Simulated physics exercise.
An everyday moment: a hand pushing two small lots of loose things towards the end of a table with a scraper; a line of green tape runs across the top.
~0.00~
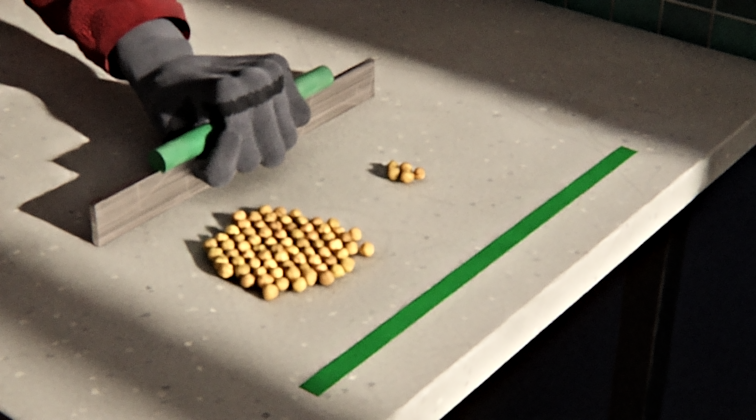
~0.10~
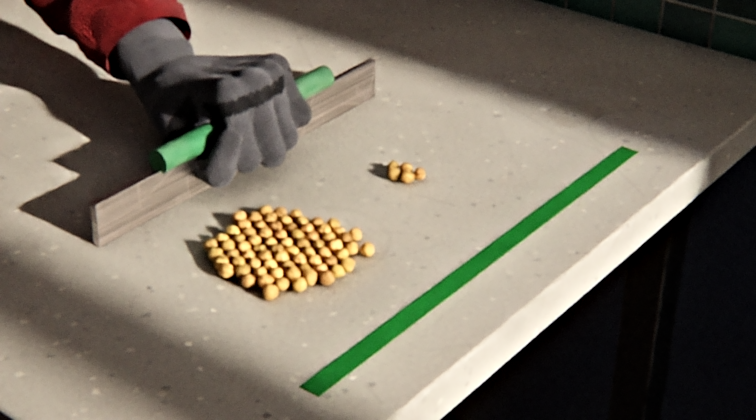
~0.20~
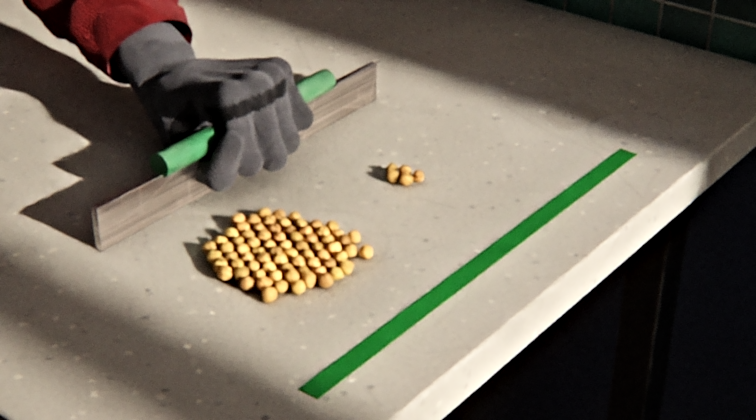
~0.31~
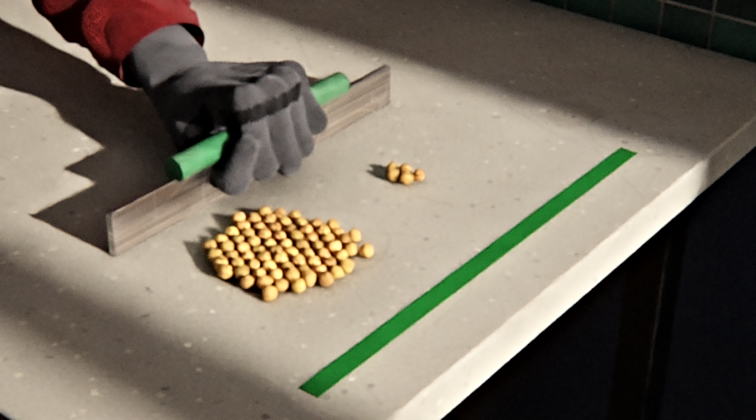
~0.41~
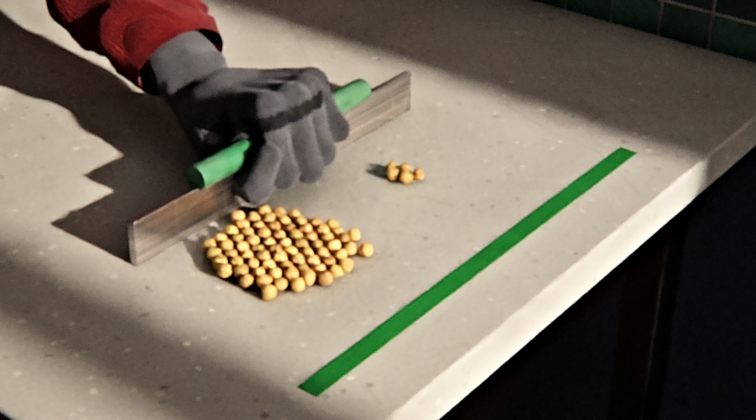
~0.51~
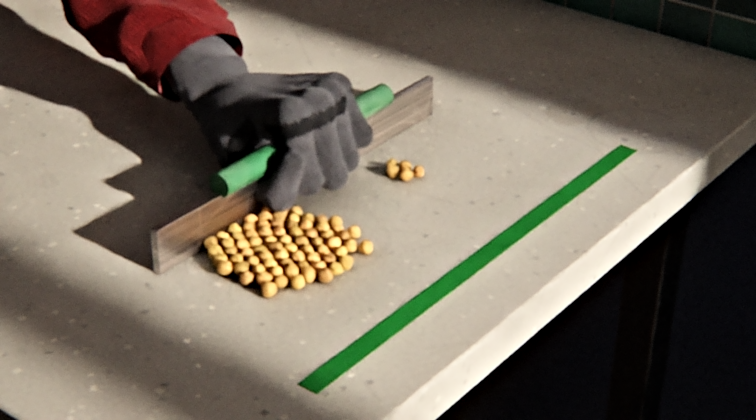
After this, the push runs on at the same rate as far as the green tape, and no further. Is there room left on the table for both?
Here the near lot tumbles over the end, in part at least, and the far lot all stops short of the edge.
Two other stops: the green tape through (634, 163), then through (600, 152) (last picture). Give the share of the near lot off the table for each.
First some 50, then 10 per cent.
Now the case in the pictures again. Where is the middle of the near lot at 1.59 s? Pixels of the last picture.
At about (451, 319).
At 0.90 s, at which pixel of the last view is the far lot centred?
Roughly at (456, 188).
By 0.90 s, scraper still moving, near (402, 182); near lot all on the table, its front near (389, 305); far lot all on the table, its front near (474, 188).
By 1.31 s, scraper stopped at the green tape; near lot about a tenth over the edge; far lot all on the table, its front near (569, 227).
By 1.59 s, scraper stopped at the green tape; near lot roughly a quarter over the edge; far lot all on the table, its front near (577, 231).
When it is over (1.8 s), scraper stopped at the green tape; near lot roughly a quarter over the edge; far lot all on the table, its front near (577, 231).
